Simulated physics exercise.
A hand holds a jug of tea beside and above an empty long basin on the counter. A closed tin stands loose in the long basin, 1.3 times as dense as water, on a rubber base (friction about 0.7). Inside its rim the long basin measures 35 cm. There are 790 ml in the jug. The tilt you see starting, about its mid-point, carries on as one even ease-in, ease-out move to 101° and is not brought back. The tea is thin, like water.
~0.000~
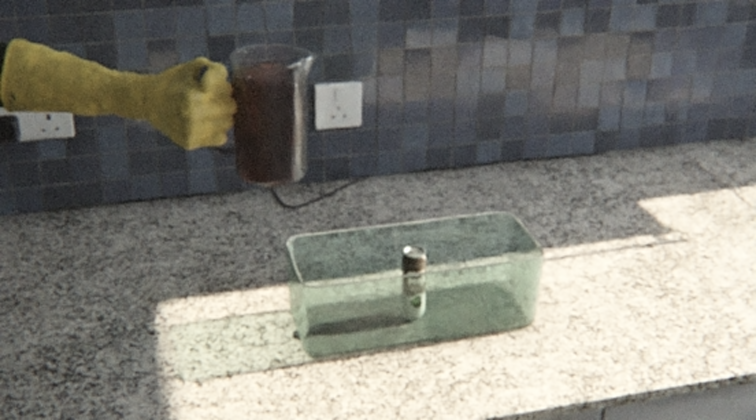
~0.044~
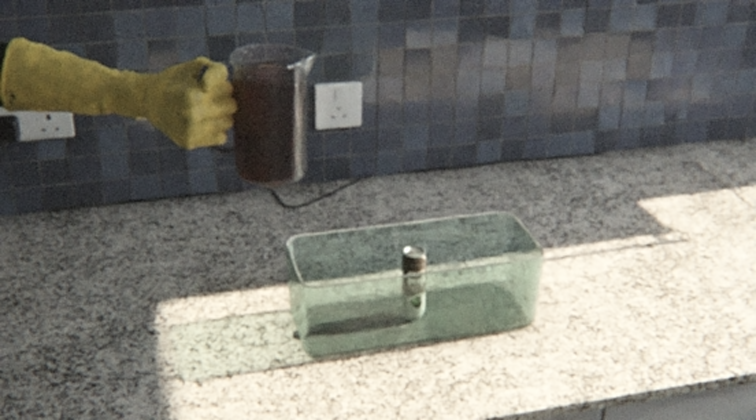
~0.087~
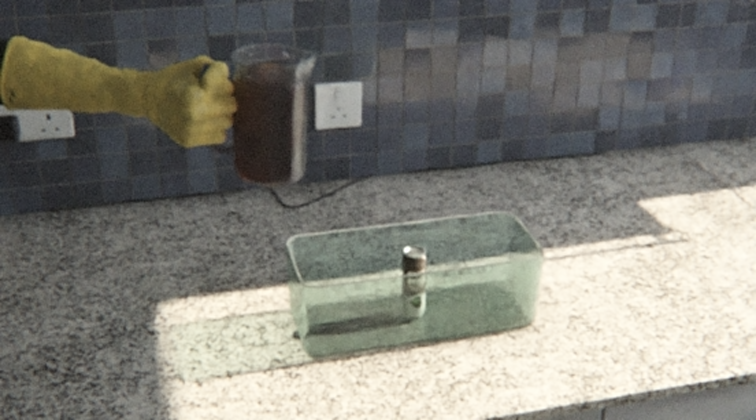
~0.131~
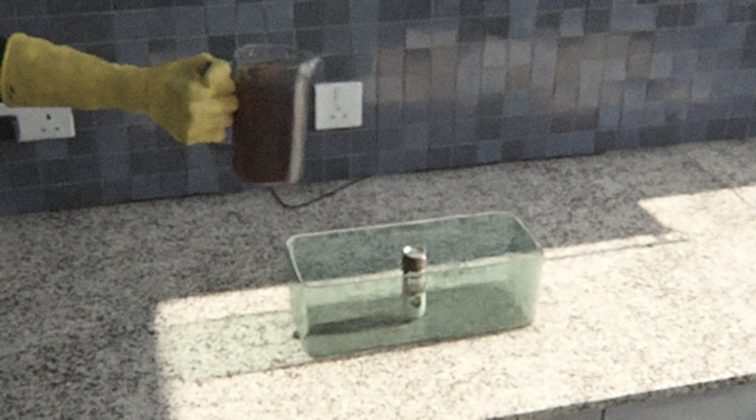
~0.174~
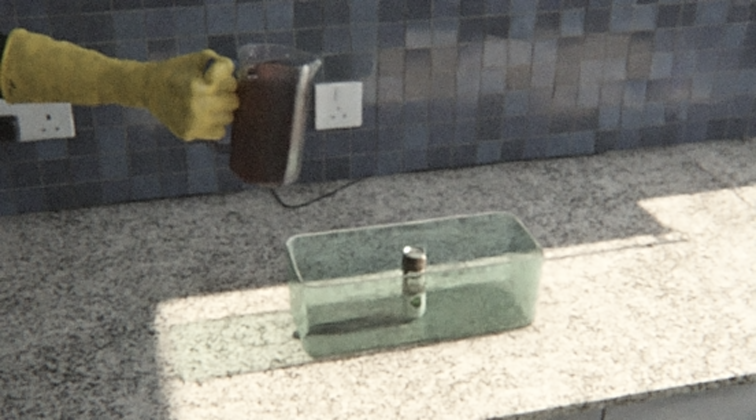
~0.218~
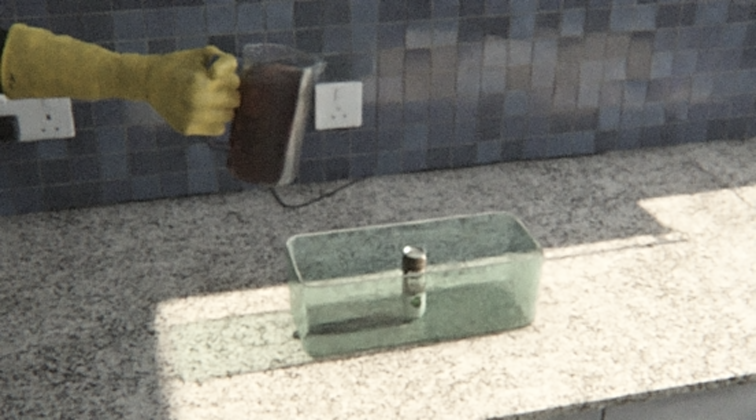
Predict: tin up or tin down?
It falls.
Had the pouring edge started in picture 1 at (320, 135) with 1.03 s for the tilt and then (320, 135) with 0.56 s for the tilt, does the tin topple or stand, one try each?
First it keeps standing; then it remains upright.
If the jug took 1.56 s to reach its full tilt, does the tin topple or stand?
Then it topples.
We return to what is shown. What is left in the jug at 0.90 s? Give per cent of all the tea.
About 52 per cent.
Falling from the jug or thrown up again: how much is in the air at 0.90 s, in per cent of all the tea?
Near 26 in a hundred.
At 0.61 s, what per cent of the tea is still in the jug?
Near 90 in a hundred.
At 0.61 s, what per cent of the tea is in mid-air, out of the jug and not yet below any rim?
Some 10 per cent.
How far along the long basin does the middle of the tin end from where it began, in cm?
About 11.0 cm.
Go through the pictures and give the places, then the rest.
It leans 0°; its right rim is at (316, 54); the tea meets the walls at (233, 76) and (304, 70); the long basin's rim runs from (293, 263) to (529, 234); the tin's top is at (414, 254), in the first frame.
It leans 0°; its right rim is at (317, 54); the tea meets the walls at (233, 75) and (304, 70), in the second frame.
It leans 2°; its right rim is at (318, 55); the tea meets the walls at (234, 75) and (305, 71), in the third frame.
It leans 4°; its right rim is at (320, 57); the tea meets the walls at (236, 74) and (306, 72), in the fourth frame.
It leans 7°; its right rim is at (323, 60); the tea meets the walls at (238, 75) and (309, 72), in the fifth frame.
It leans 11°; its right rim is at (327, 63); the tea meets the walls at (239, 78) and (312, 72), in the sixth frame.
Then, 0.61 s in, the tilt is 65° and 90 per cent is still to pour; the tin stands where it began.
Then, 0.90 s in, the tilt is 97° and 52 per cent is still to pour; the tin stands where it began.
Then, 1.20 s in, the tilt is 101° and 12 per cent is still to pour; the tin leans 15°.
Then, 1.53 s in, the tilt is 101° and 1 per cent is still to pour; the tin lies on its side.
Finally, the tin lies on its side.
